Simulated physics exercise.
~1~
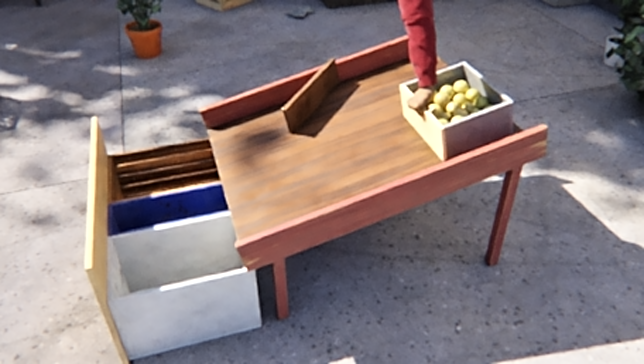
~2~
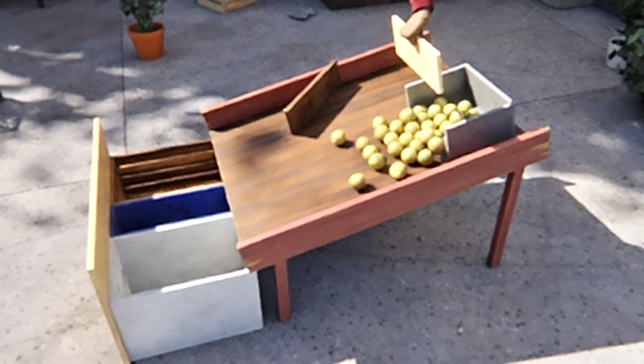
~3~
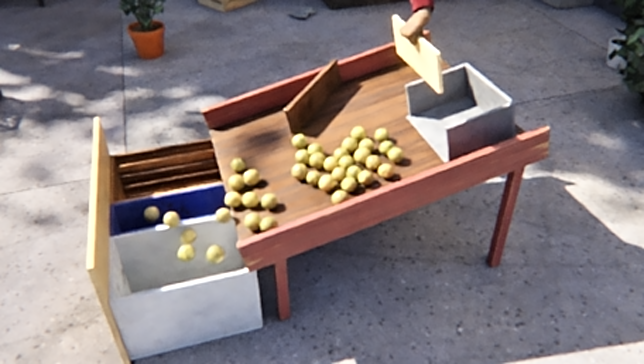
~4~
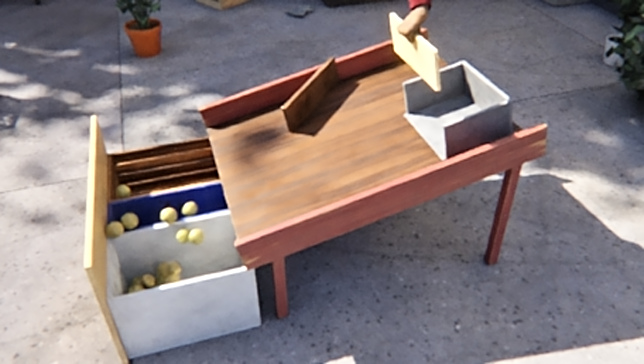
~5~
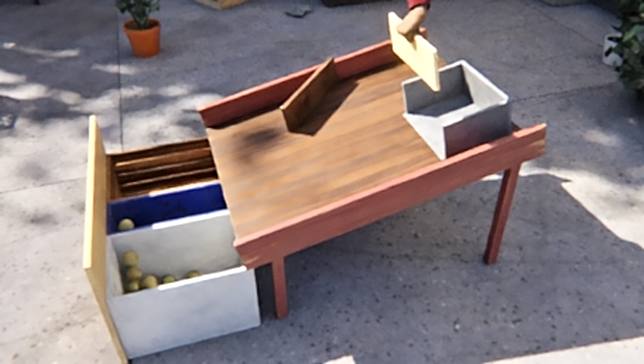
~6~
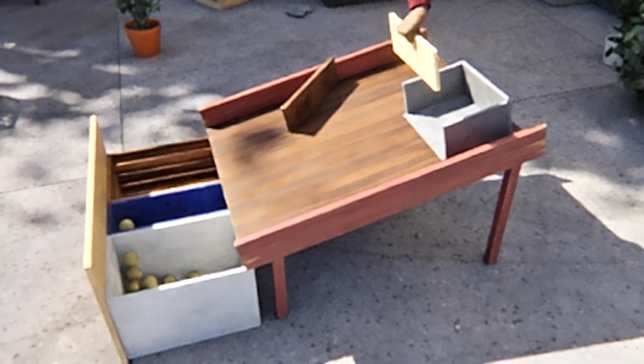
The clip opens on a sloping wooden table with red edges, where a hand in a red sleeve reaches into a grey pen full of yellow apples at the upper right. The hand lifts the pale gate clear, and the apples spill out onto the boards. They roll down to the left in a loose cluster, passing below an angled board and leaving the pen empty. The leading ones drop off the low end toward the white tub and blue bin, and the rest follow. Finally the table is bare, with most of the visible apples lying in the nearest, white tub.
